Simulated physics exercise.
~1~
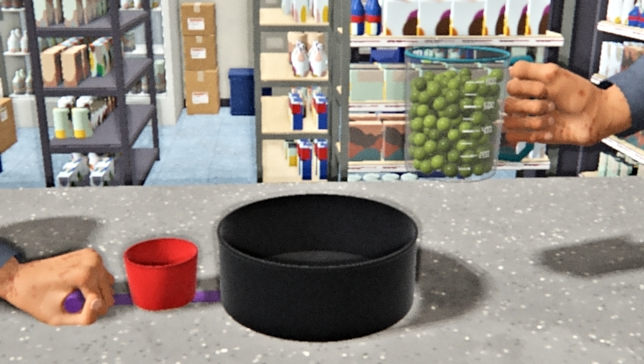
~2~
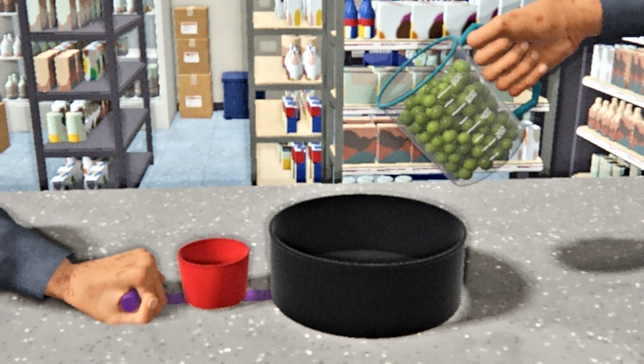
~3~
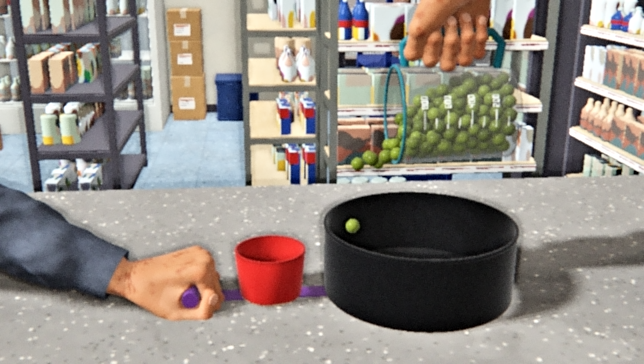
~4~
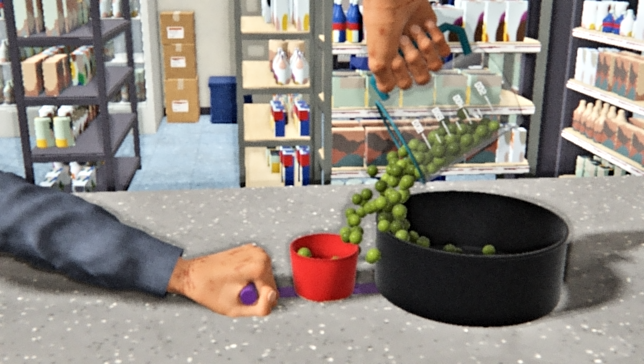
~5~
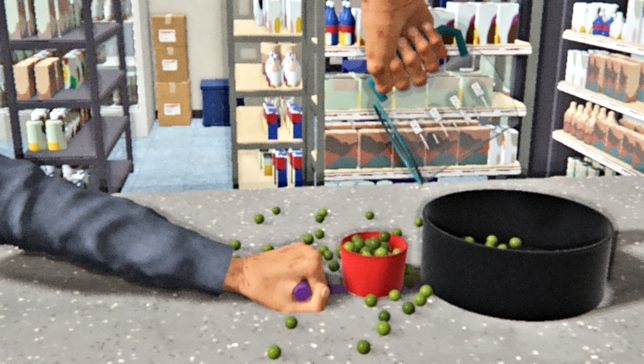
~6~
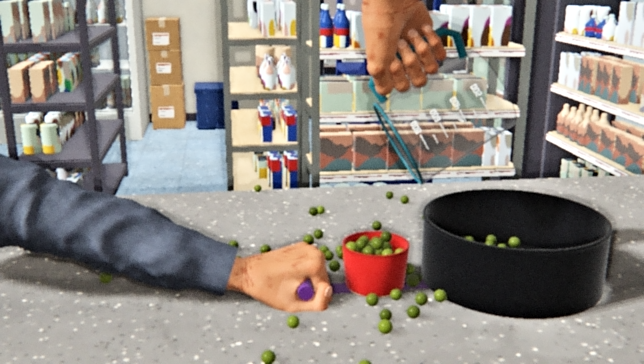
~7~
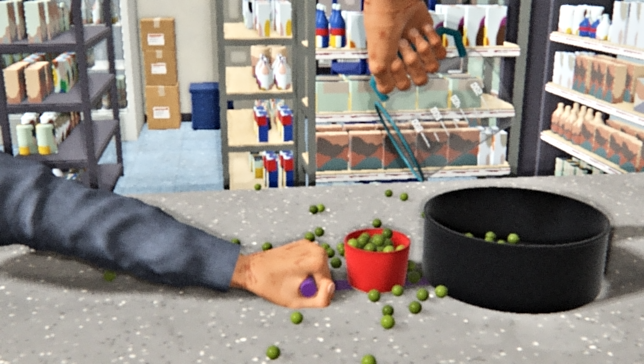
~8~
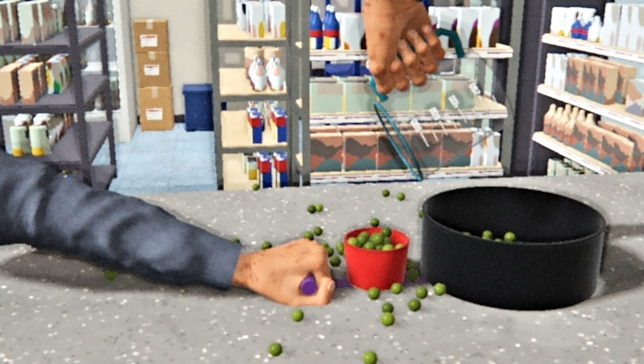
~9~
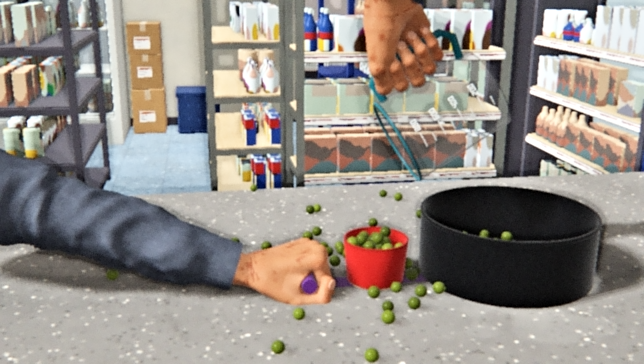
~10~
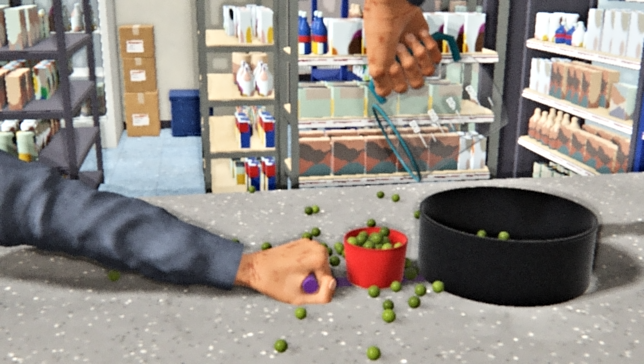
On a shop counter, hands slide joined dishes right and pour olives that partly spill.
